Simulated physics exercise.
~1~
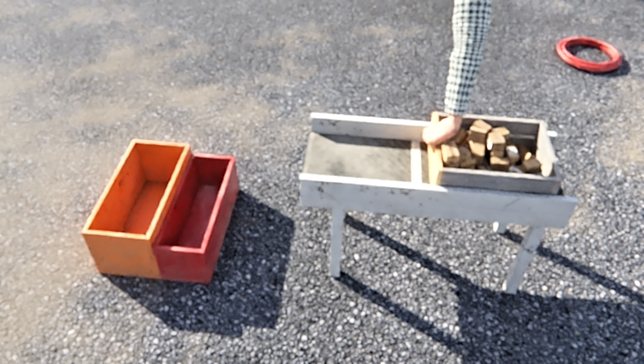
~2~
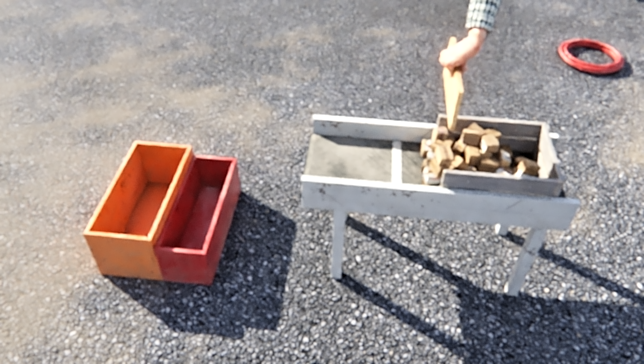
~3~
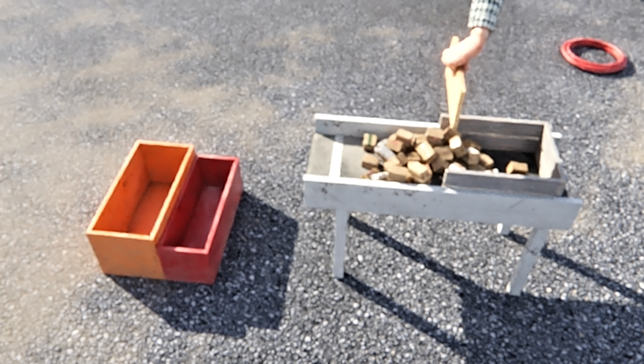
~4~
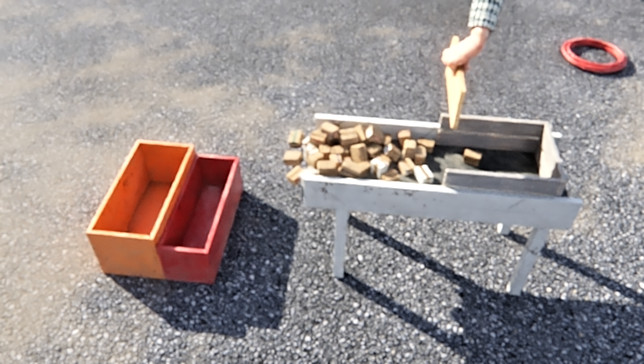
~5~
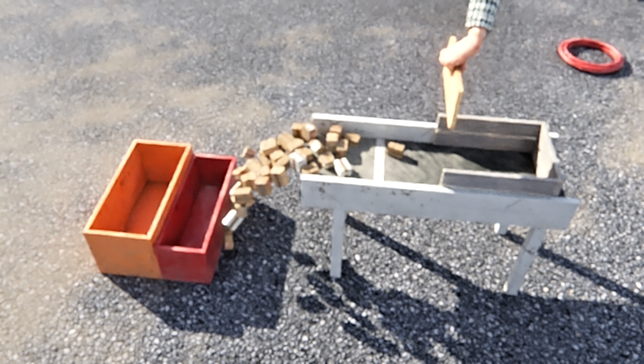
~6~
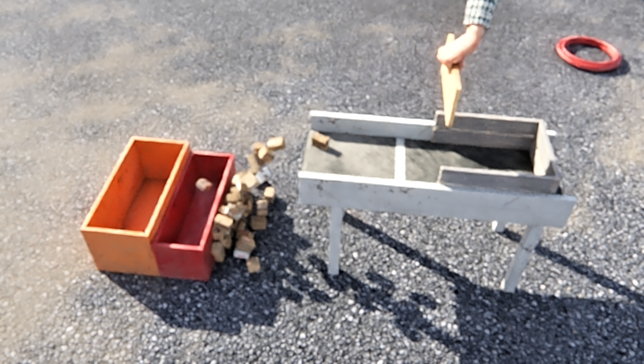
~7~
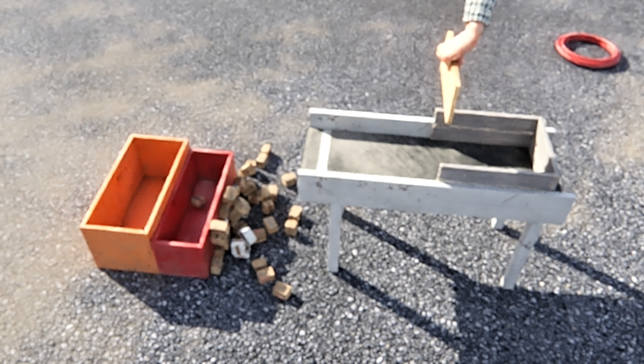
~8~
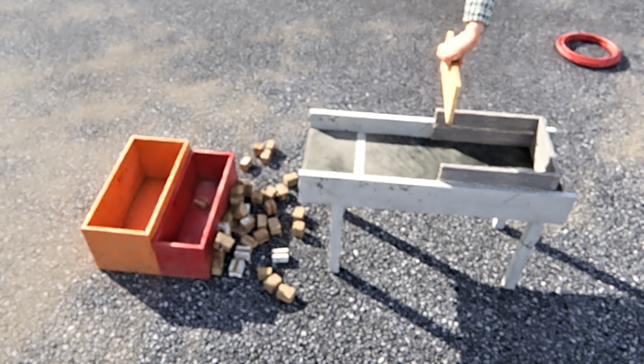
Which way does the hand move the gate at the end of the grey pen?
The hand moves the gate up, and the blocks then ride out of the pen on the belt.
